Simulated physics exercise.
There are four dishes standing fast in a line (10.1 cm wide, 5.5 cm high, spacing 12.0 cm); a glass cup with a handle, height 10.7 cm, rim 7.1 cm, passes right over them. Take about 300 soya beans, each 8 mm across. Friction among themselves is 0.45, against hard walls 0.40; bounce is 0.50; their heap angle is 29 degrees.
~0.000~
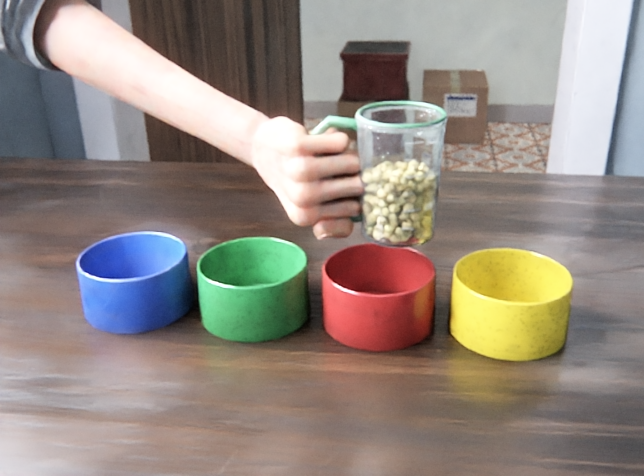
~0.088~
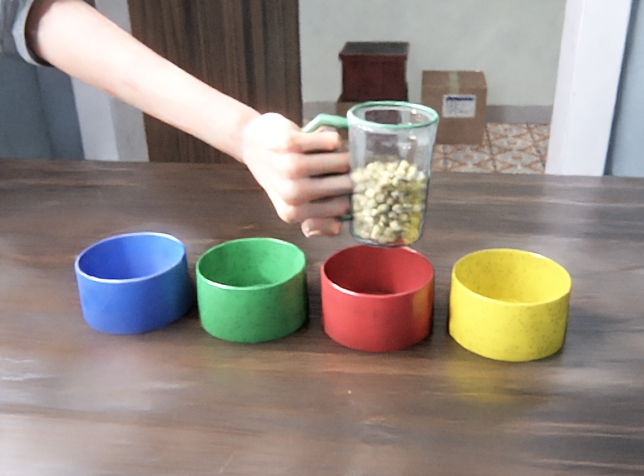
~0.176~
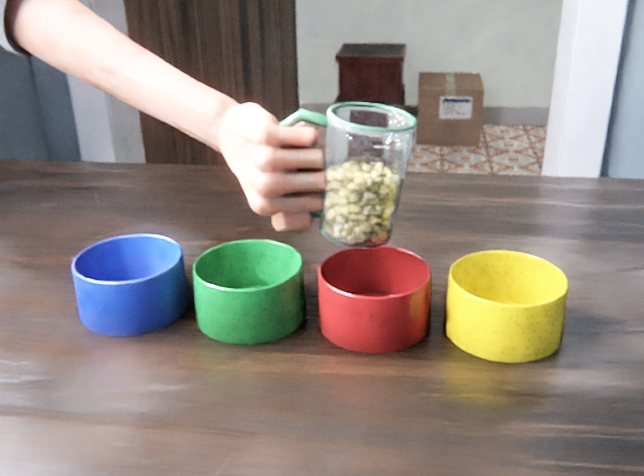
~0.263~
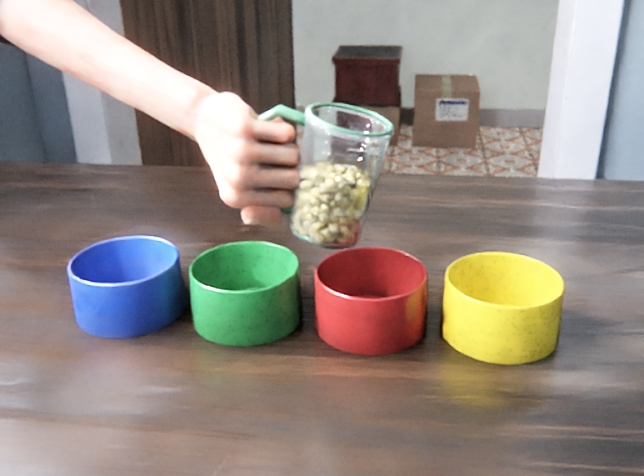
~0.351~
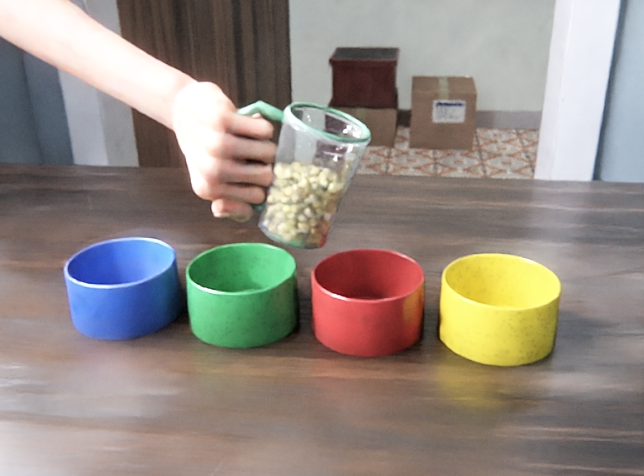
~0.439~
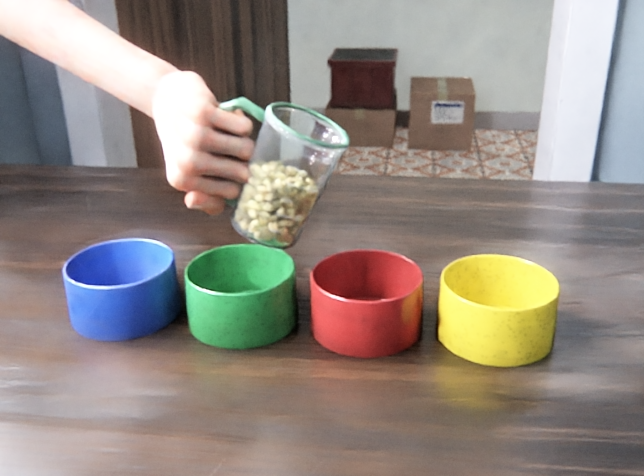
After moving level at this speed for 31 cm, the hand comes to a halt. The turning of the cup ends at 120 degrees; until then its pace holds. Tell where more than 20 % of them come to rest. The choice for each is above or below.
Red - below it, blue - above it, green - below it, yellow - below it, counter - below it.
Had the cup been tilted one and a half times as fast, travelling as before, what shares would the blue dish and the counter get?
It would be blue 100 and counter 0.
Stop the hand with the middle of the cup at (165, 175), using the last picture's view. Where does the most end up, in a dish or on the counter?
Result: Largest portion at green.
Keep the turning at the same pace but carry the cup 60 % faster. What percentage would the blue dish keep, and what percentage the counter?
In that case blue 100, counter 0.
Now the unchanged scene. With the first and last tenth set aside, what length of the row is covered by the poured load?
About 6 cm.
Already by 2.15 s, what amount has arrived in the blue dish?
I'd say around 90 per cent.
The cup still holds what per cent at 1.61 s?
Around 100 percent.
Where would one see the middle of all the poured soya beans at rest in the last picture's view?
Look around (134, 293) in the last picture.
Then, at 1.14 s, tilt 69 degrees; cup holds 100 %.
After 1.61 s, tilt 99 degrees; cup holds 100 %.
After 2.15 s, tilt 120 degrees; cup holds 10 %, blue 90 %.
At rest (2.8 s), red 0 %, blue 100 %, green 0 %, yellow 0 %, counter 0 %.
